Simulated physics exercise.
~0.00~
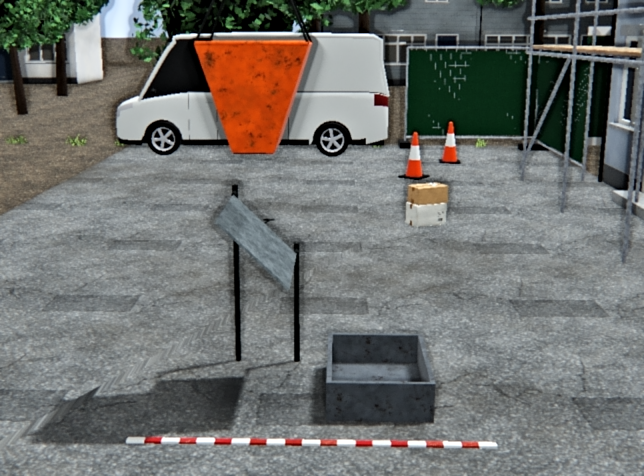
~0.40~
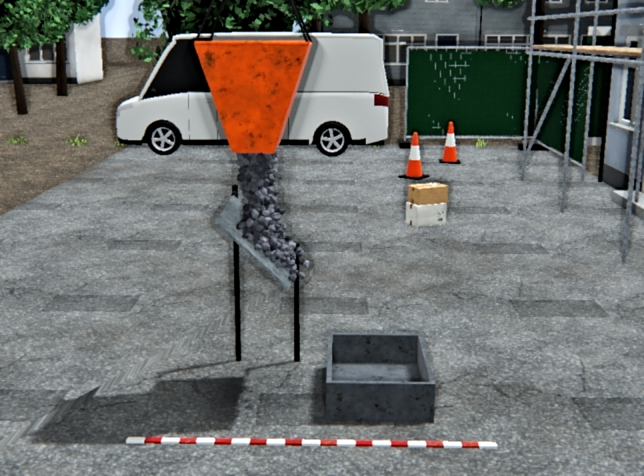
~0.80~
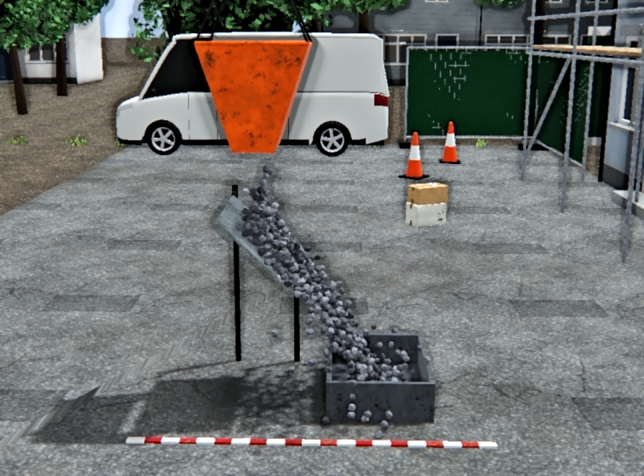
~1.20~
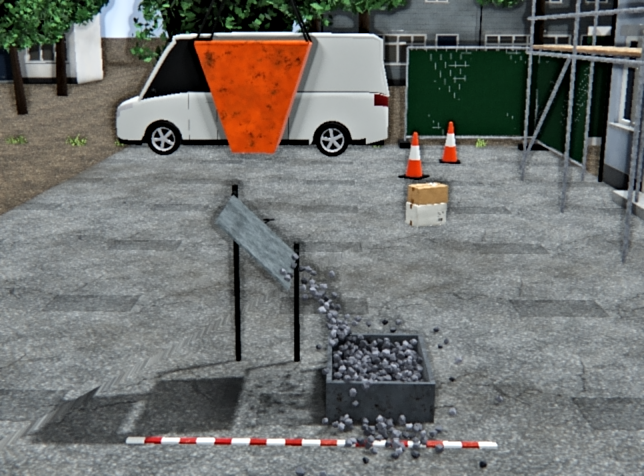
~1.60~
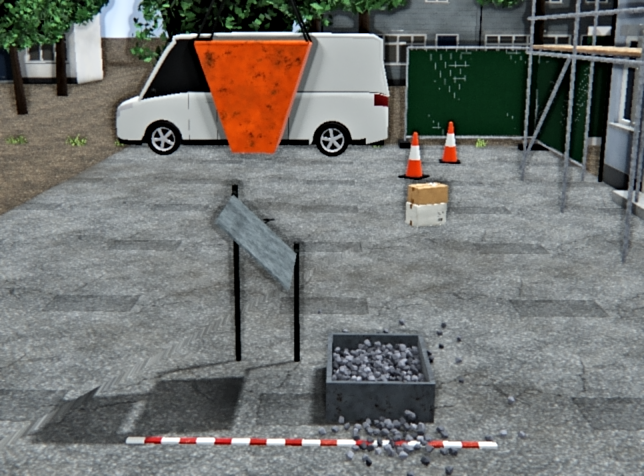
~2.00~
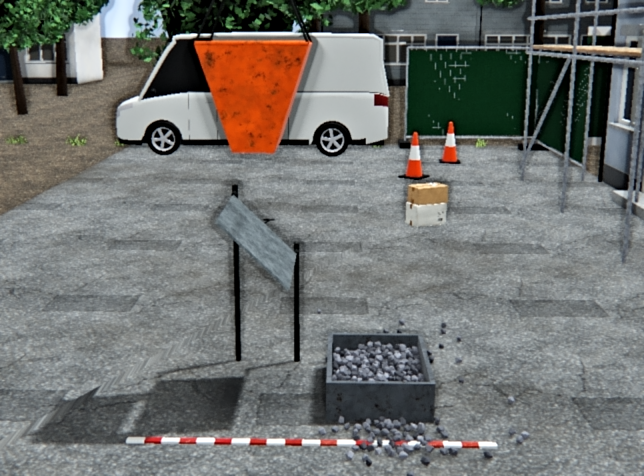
A paved yard is seen from the side by a still camera, with a white van, trees, a green fence panel and scaffolding behind. An orange hopper hangs above a tilted grey steel plate on black posts, with an open grey bin below to the right and a red and white striped staff in front. Grey crushed stones pour from the hopper onto the plate, slide down to the right and drop into the bin. The hopper empties, the plate clears, and some stones spill around the bin. Most finally rest inside, with others scattered in front and to the right.
